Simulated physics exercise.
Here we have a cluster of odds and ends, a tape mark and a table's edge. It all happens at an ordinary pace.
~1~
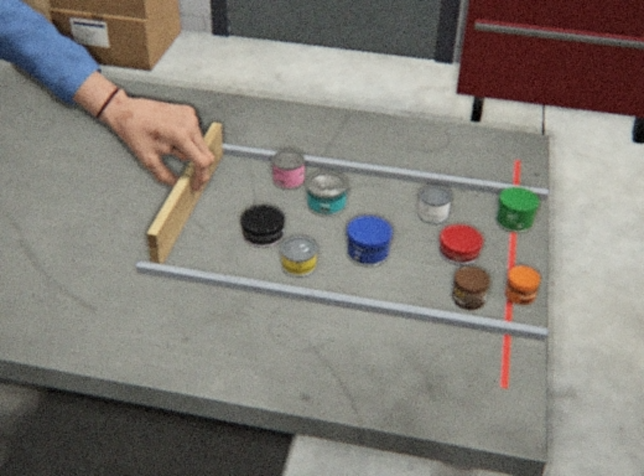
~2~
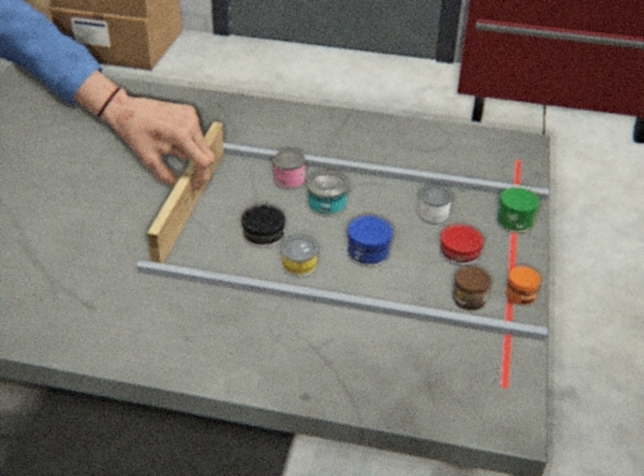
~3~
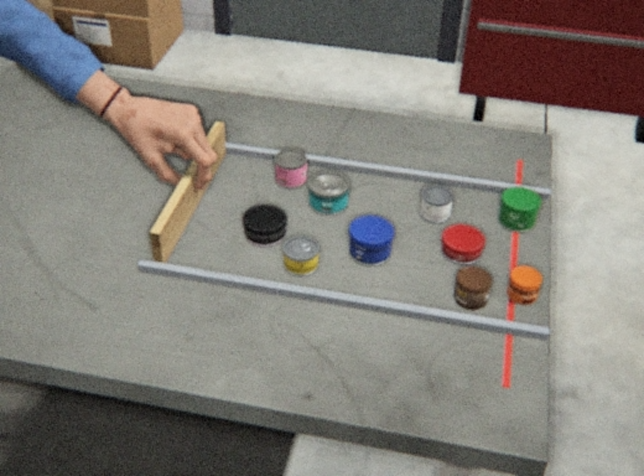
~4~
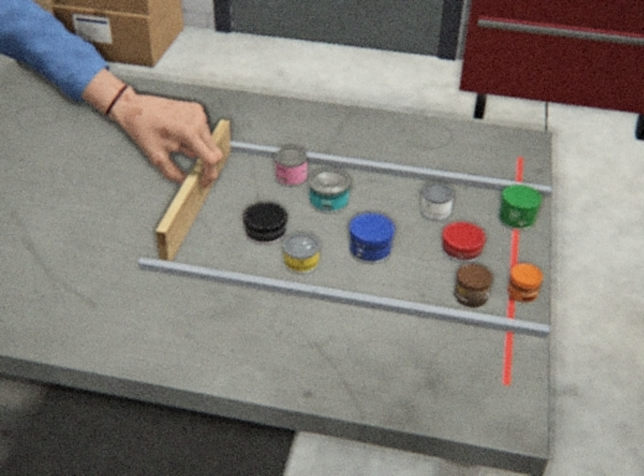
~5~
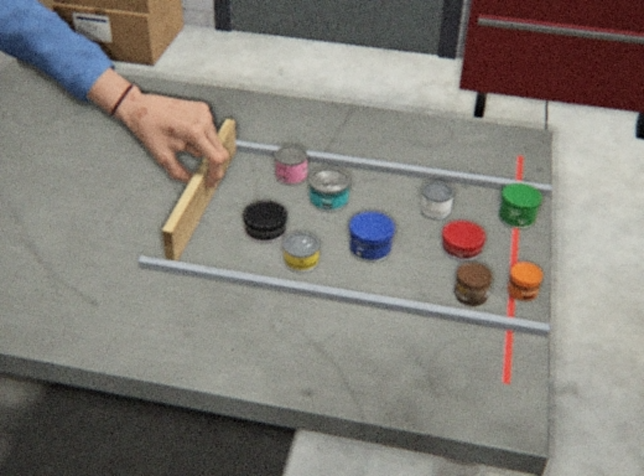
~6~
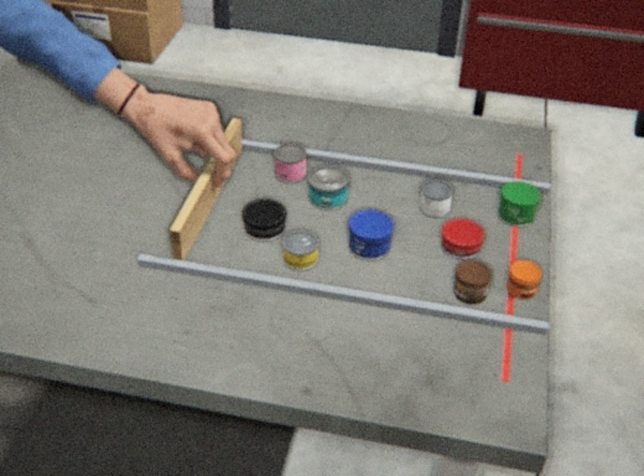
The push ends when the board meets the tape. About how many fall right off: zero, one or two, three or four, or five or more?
Outcome: The number that fall off is five or more.
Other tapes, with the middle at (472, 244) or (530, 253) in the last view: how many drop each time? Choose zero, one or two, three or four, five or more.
For each place: 1 or 2; more than four.
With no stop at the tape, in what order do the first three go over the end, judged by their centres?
Earliest first: The orange tub, the green tin, the blue tin.
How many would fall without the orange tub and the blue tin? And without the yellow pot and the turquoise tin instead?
The counts: 4 and 4.
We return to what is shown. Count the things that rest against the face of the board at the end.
The number is 4.
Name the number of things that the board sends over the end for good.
Fallen: 6.
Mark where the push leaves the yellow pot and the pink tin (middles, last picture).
About (531, 290), and the other about (535, 197).
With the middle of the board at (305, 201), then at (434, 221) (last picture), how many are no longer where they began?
4 and 10.
Early on, none off yet; orange tub at rest near (524, 280); green tin at rest near (519, 204); brown tub at rest near (472, 283).
A while later, none off yet; orange tub travelled about its own width near (550, 291); green tin travelled about its own width near (545, 204); brown tub travelled about its own width near (503, 292).
Finally, the number that fall off is five or more; lost, blue tin, white tin, red tin, brown tub, green tin and orange tub.
